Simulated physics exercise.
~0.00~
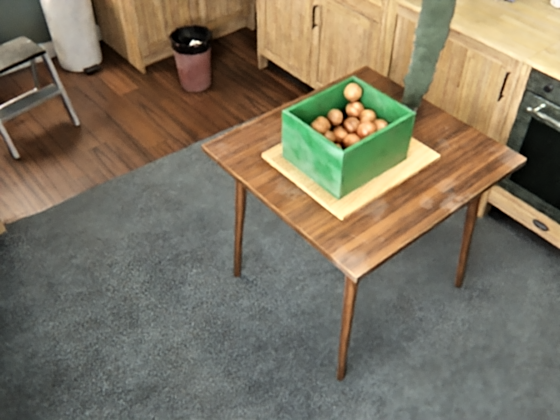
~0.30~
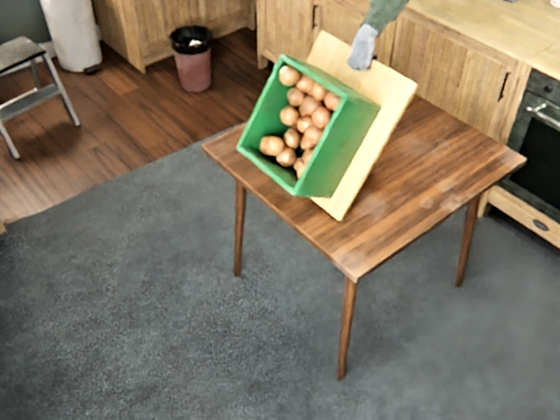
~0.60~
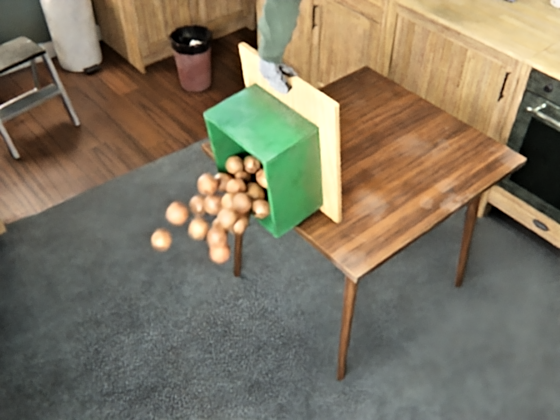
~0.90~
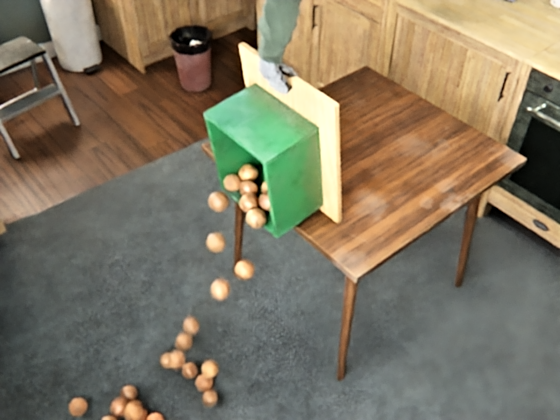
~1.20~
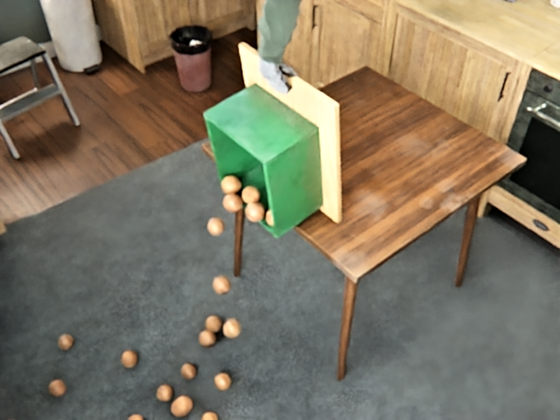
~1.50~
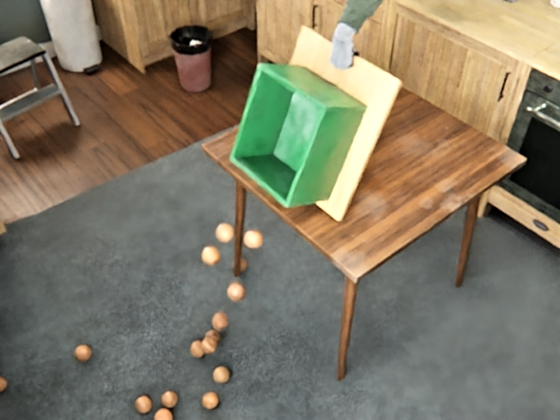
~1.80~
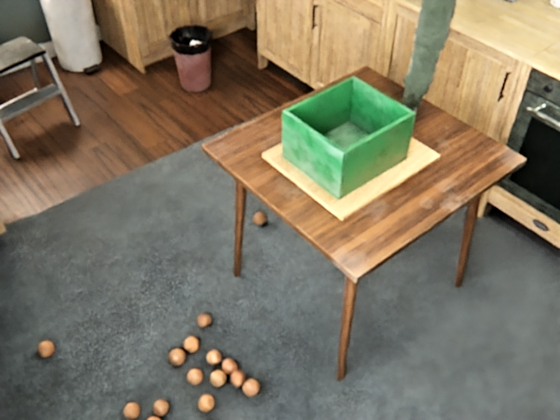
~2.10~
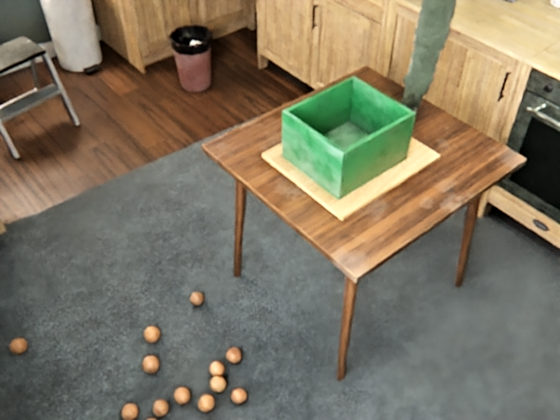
Green box of onions on a board tipping left under a gloved hand, spilling them all onto grey carpet, then settling flat, empty.
